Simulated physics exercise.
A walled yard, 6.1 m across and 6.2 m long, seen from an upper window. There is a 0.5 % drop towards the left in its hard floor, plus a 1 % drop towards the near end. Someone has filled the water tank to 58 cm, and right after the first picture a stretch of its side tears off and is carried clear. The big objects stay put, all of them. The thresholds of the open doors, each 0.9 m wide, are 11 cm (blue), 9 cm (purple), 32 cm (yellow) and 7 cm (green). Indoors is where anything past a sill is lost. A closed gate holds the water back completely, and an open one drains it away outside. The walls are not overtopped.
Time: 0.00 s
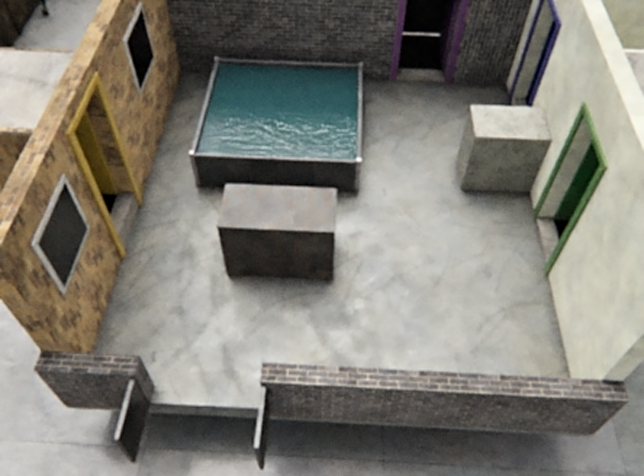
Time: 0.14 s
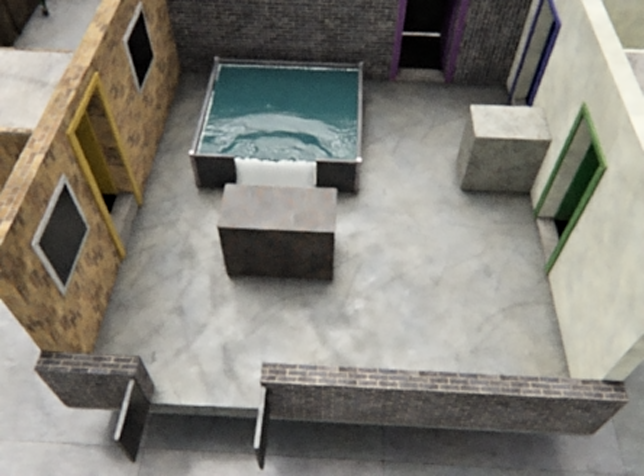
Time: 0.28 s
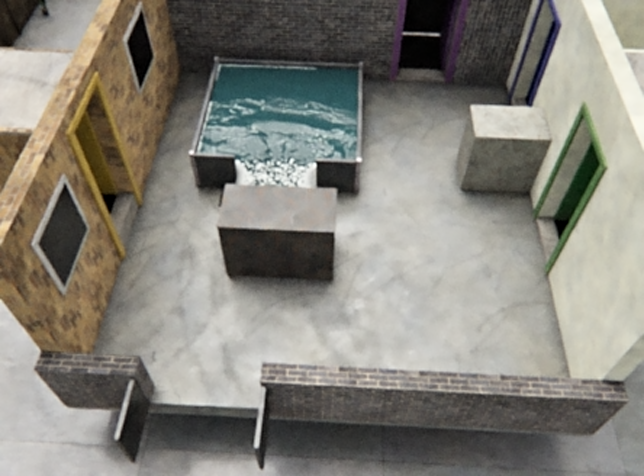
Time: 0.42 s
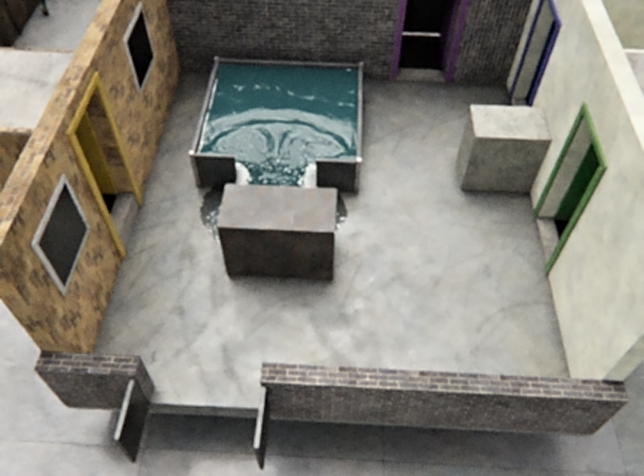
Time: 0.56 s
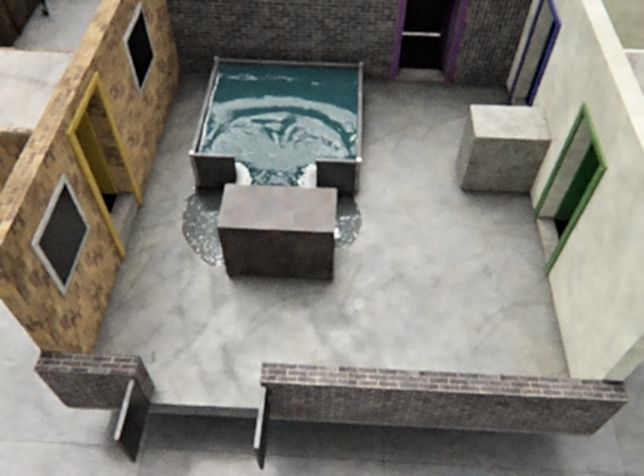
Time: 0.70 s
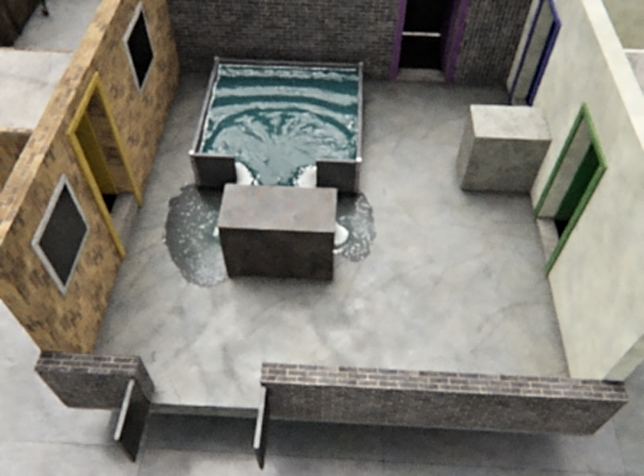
A tank of teal water breaks open at its near side in a grey-floored walled yard, seen from above by a still camera. A dark block stands before the tank, a pale block sits to the right, and yellow, purple, blue and green doorways line the walls. White water pours through the gap, ripples curve across the tank, and a shallow sheet spreads around both sides of the dark block, wider on the left.
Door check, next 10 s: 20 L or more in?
Outcome: Blue door: Falls short, purple door: Falls short, yellow door: Falls short, green door: Tops the amount.
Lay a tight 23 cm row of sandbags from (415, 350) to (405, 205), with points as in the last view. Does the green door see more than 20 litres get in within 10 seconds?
Against that limit the green door lands on the low side.
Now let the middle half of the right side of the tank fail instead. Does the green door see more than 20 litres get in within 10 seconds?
Note: Green door, short of the limit.
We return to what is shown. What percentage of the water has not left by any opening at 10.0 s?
I'd say close to 86 percent is still there.
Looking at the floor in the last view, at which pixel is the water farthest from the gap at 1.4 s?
At about (121, 355).
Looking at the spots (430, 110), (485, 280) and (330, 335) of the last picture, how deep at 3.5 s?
Approximately 3, 2 and 1 centimetres, going through them in turn.
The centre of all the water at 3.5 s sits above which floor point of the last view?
Near (286, 181).
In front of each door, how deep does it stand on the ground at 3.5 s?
Centimetres: Blue 2 / purple 1 / yellow 22 / green 15.
After 1.4 s water covers 25 % of the floor and is deepest (51 cm) near (265, 229); blue door not reached, purple door not reached, yellow door 22 cm at the sill, 0 L in, green door not reached.
After 2.2 s water covers 45 % of the floor and is deepest (44 cm) near (265, 229); blue door not reached, purple door not reached, yellow door 29 cm at the sill, 0 L in, green door 12 cm at the sill, 0 L in.
After 3.5 s water covers 70 % of the floor and is deepest (28 cm) near (265, 229); blue door 2 cm at the sill, 0 L in, purple door 1 cm at the sill, 0 L in, yellow door 22 cm at the sill, 0 L in, green door 15 cm at the sill, 46 L in.
After 6.0 s water covers 95 % of the floor and is deepest (20 cm) near (265, 229); blue door 3 cm at the sill, 0 L in, purple door 4 cm at the sill, 0 L in, yellow door 15 cm at the sill, 0 L in, green door 11 cm at the sill, 89 L in.
After 10.0 s water covers 95 % of the floor and is deepest (13 cm) near (97, 341); blue door 5 cm at the sill, 0 L in, purple door 5 cm at the sill, 0 L in, yellow door 11 cm at the sill, 0 L in, green door 9 cm at the sill, 132 L in.
